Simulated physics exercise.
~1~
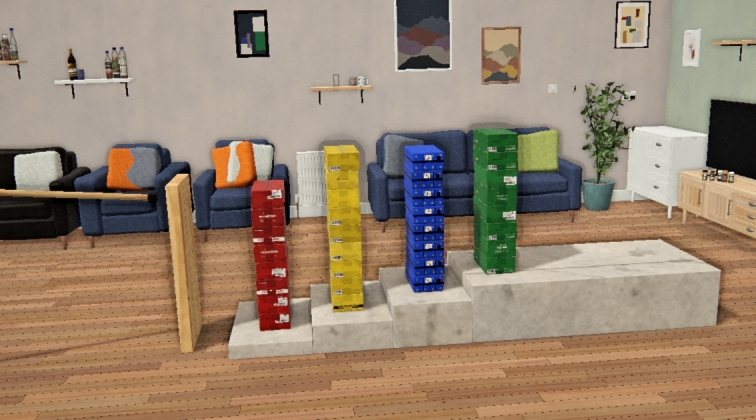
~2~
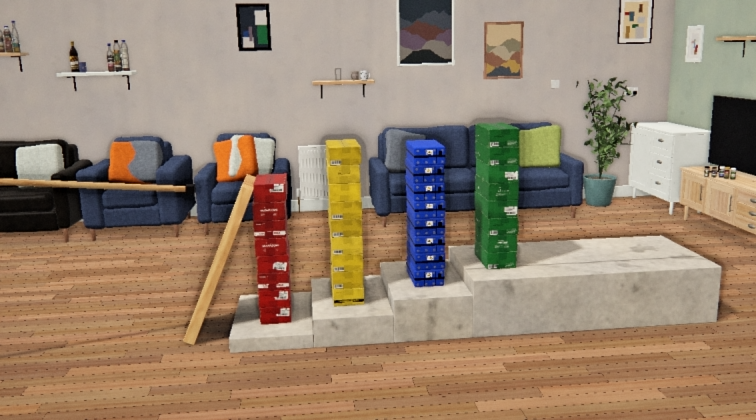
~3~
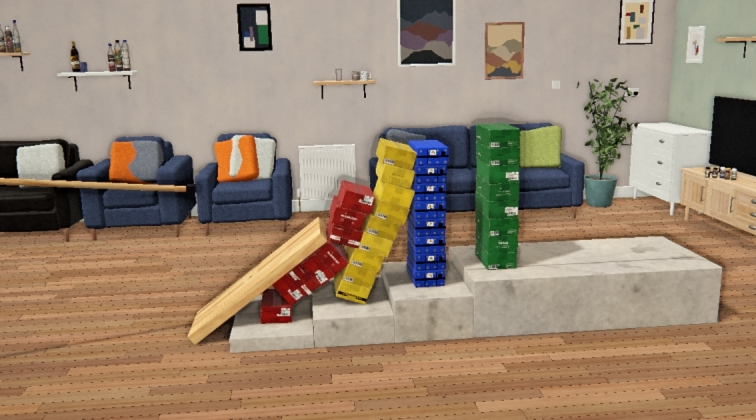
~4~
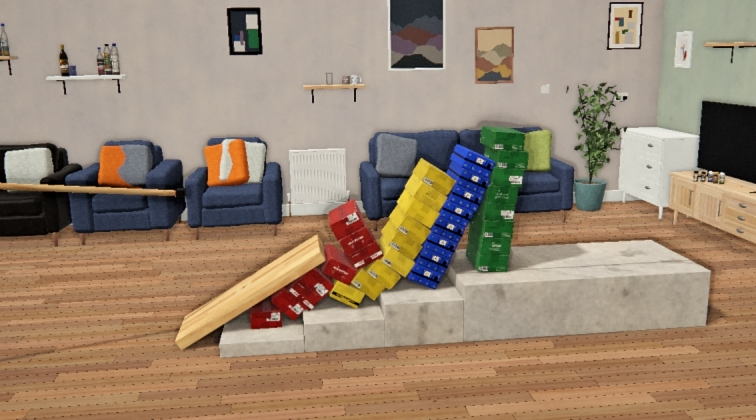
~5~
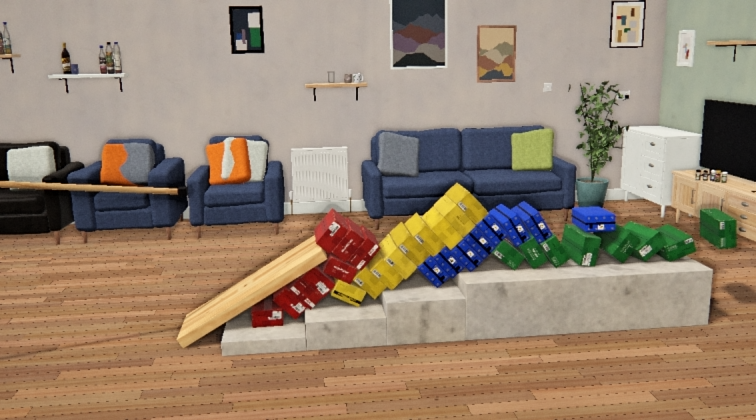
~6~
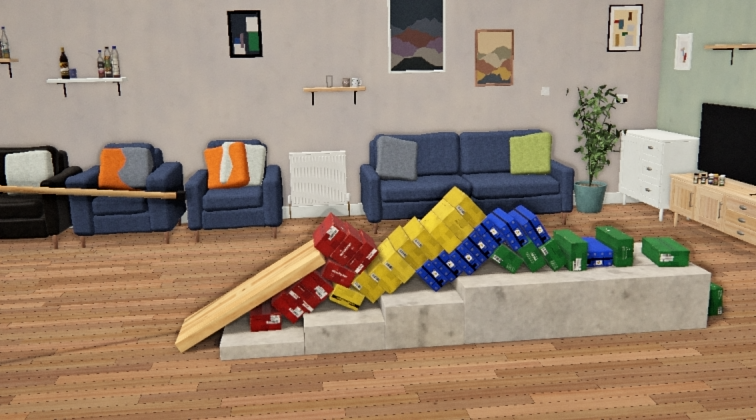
A wooden board tipped right into the red stack of boxes on stone steps, which toppled into the yellow, then the blue and green, until all four had collapsed into a sloping heap, with green boxes strewn along the top step.
